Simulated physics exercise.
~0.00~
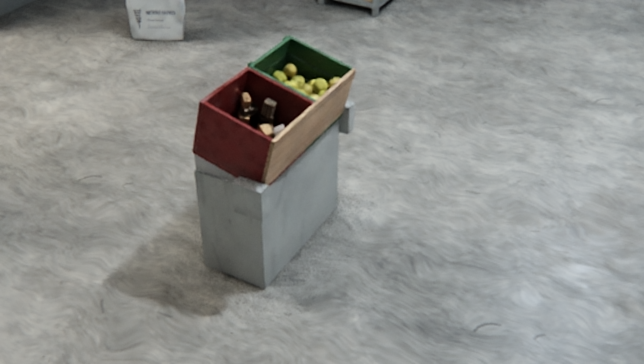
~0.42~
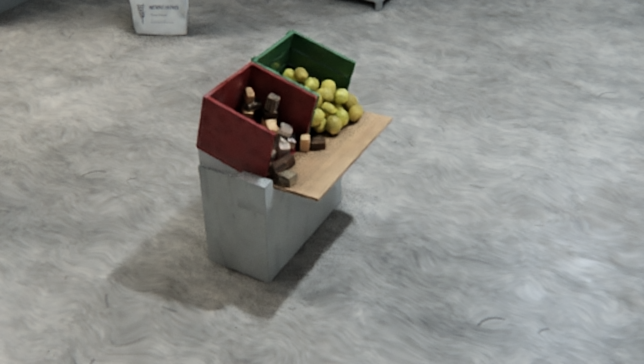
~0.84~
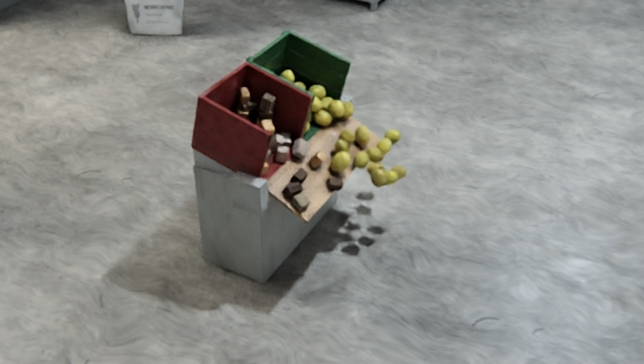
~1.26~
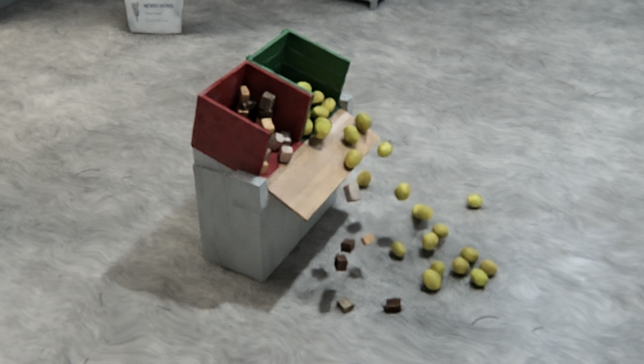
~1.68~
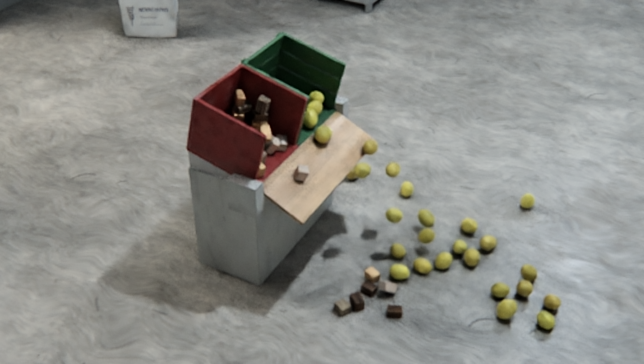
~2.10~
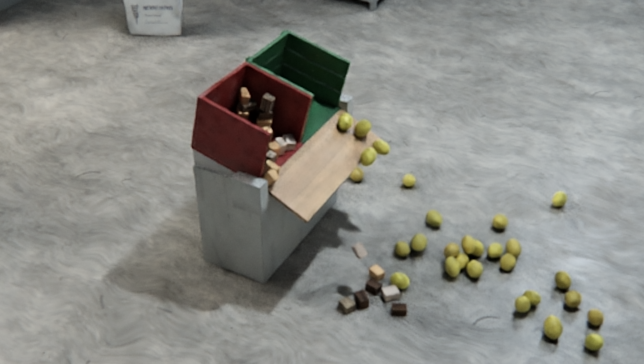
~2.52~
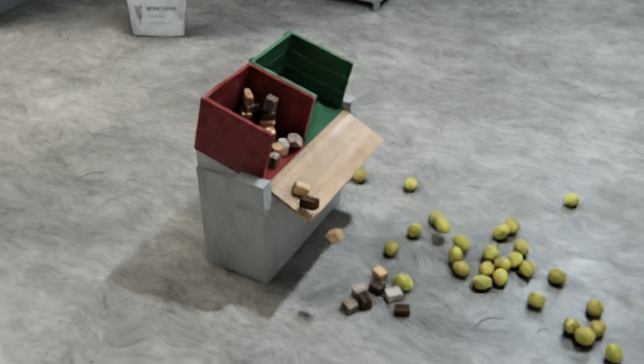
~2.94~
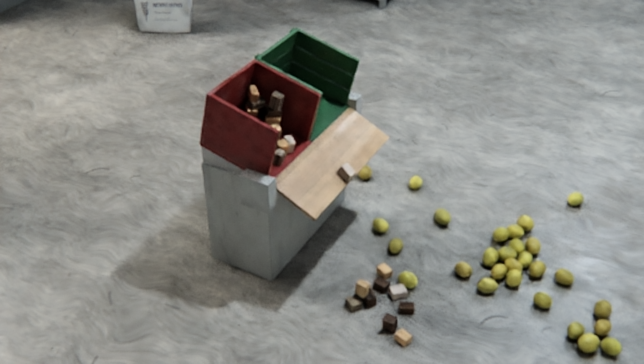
Lemons spilling over a lowering wooden flap from a green bin, with some blocks tumbling from the red bin beside it.
